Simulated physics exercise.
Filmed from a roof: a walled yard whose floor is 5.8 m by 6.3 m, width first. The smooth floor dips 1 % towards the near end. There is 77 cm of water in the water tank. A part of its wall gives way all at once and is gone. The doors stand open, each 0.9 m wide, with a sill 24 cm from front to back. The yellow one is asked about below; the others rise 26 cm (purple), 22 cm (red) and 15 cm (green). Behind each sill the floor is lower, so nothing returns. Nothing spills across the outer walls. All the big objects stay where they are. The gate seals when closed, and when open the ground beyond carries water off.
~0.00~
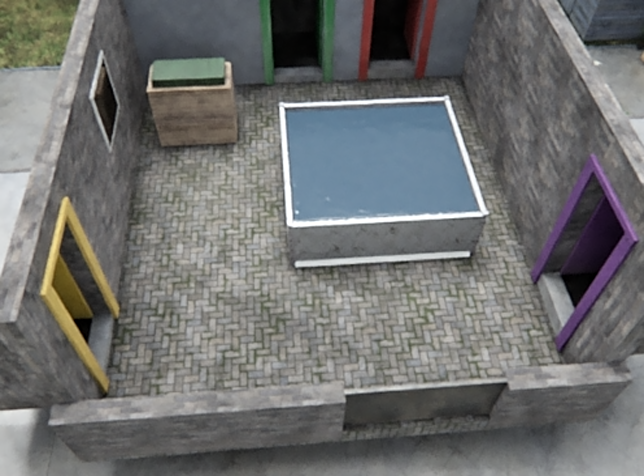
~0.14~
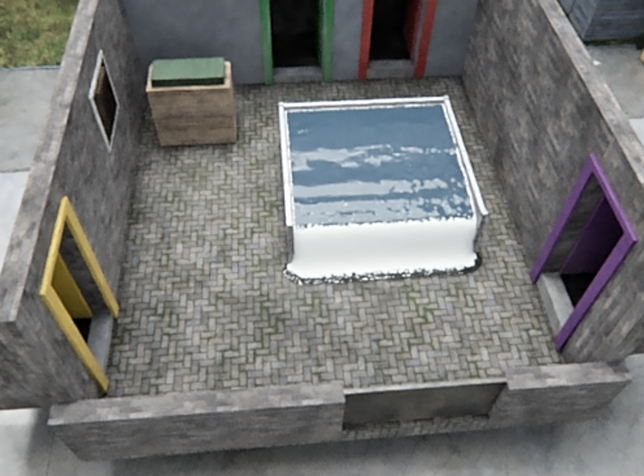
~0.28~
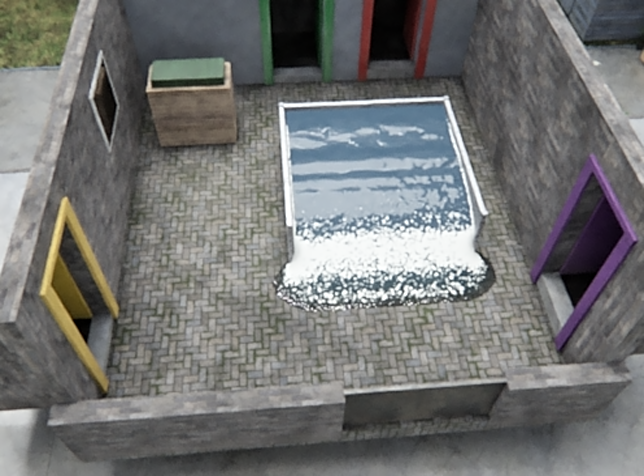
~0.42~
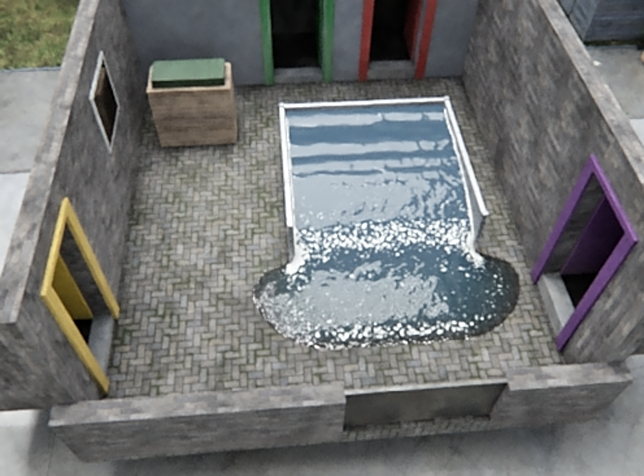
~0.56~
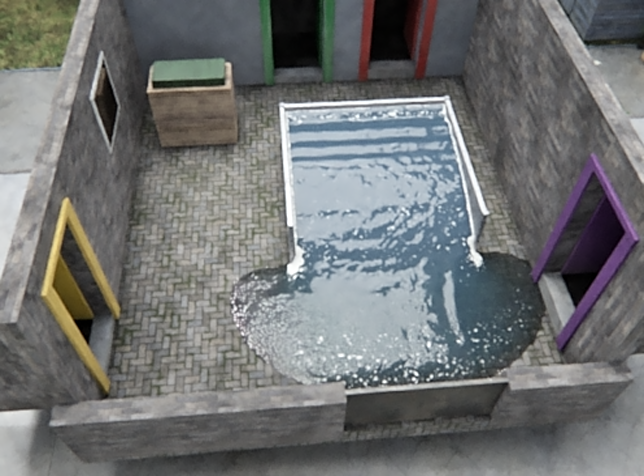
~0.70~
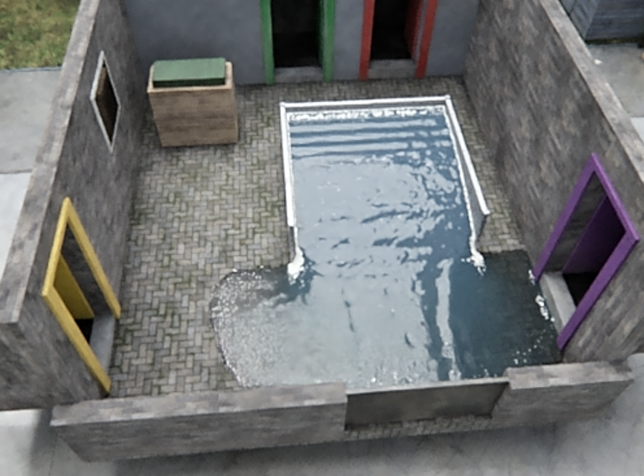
The clip shows a walled yard with a full water tank whose near wall suddenly gives way, sending foaming water onto the paved floor, where it spreads toward the viewer and out to both sides between the open yellow and purple doors.
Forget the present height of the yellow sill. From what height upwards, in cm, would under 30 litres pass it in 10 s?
Some 29 cm above the ground.
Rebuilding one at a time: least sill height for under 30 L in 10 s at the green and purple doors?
About 12.5 cm at green and 29 cm at purple.
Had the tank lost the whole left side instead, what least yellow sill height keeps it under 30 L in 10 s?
Some 25 cm.
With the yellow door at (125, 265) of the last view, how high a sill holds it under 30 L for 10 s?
About 12.5 cm.
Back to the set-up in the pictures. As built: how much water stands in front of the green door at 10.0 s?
Roughly 14.0 cm deep.
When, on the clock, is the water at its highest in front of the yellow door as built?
Near 3.2 s.
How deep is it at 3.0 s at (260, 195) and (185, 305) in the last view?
In that order: 0 and 5 cm.
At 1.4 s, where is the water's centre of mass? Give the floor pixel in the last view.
Around (385, 261).
After 1.4 s water covers 35 % of the floor, deepest (58 cm) near (562, 394); it has not reached the yellow door.
After 3.0 s water covers 55 % of the floor, deepest (46 cm) near (118, 430); 34 cm at the yellow door, 62 litres in over its 14 cm sill.
After 10.0 s water covers 95 % of the floor, deepest (18 cm) near (303, 135); 13 cm at the yellow door, 278 litres in over its 14 cm sill.
At the yellow door as built, the water arrived by 2.0 s and peaked near 34 cm at 3.2 s.
With a sill of 23 cm, 88 litres would have come in within the 10 s; with 36 cm, 4 litres. So under 30 litres takes about 29 cm.
